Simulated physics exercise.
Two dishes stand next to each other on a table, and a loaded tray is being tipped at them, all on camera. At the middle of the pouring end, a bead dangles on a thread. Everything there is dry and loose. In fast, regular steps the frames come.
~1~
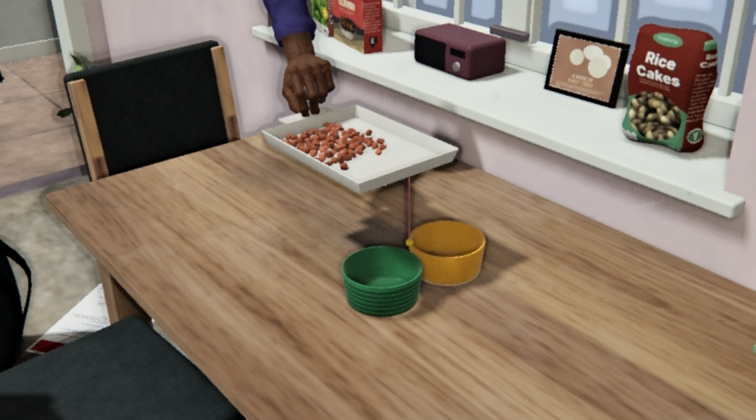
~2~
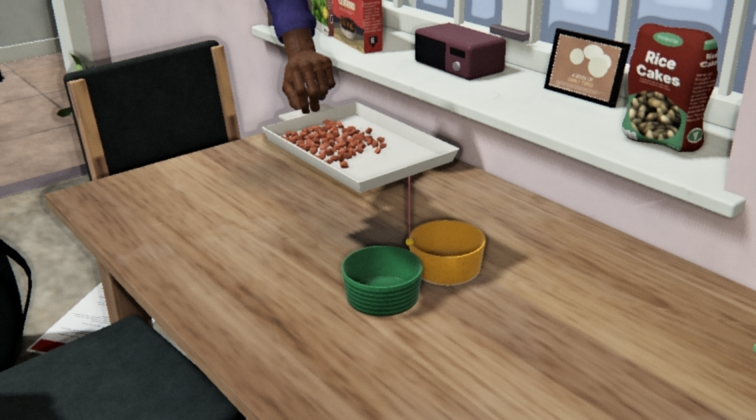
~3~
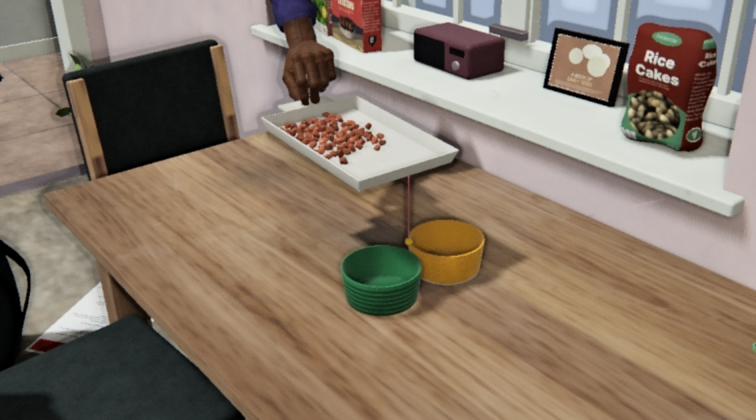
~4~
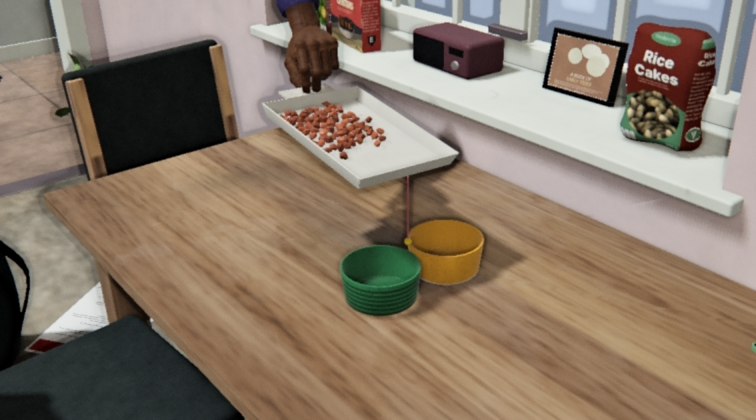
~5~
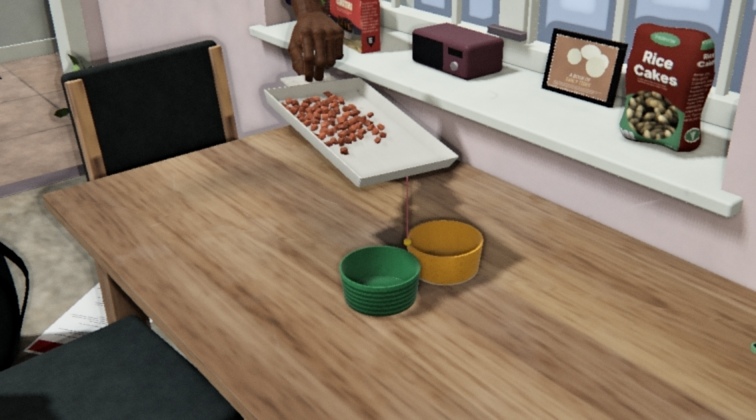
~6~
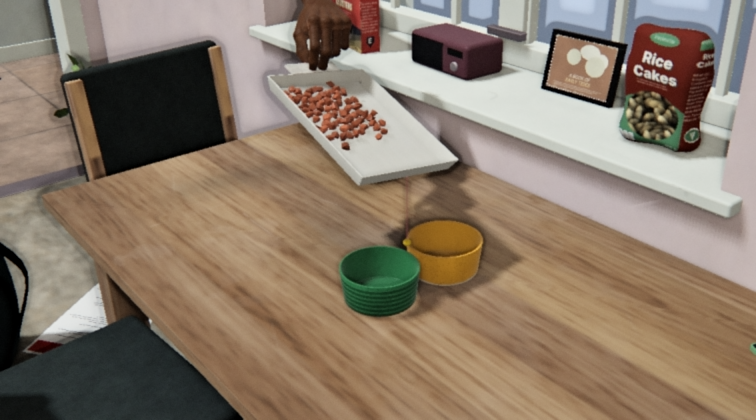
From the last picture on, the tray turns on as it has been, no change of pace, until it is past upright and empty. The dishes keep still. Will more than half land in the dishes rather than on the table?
The load will mostly be caught.
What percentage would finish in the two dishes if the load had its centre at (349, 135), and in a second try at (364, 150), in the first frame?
Some 70 and then some 90 per cent.
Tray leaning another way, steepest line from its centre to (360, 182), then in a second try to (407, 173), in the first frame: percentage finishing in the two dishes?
That comes to 70 per cent the first time and 40 per cent the second.
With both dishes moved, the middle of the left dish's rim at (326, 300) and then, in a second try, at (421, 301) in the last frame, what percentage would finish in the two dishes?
Roughly 0% the first time and 10% the second time.
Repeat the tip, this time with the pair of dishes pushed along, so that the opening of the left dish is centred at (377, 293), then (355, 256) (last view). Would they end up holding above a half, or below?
Try 1: A lesser share; try 2: A lesser share.
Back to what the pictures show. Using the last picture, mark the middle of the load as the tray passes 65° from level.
About (436, 163).
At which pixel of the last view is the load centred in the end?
Centre at rest, last view: Approx. (460, 267).
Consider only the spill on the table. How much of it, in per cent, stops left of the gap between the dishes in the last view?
It amounts to some 0 percent.
Shortly afterwards, tray tipped steeply; the bulk on the tray; a little in the air.
Next, tray tipped past a quarter turn; a little on the tray; near half in the right dish; near a third outside both; a little in the air.
Some moments later, tray tipped past a quarter turn; near two thirds in the right dish; near a third outside both.
In the end, tray tipped past a quarter turn; none at all in the left dish; near two thirds in the right dish; near a third outside both.
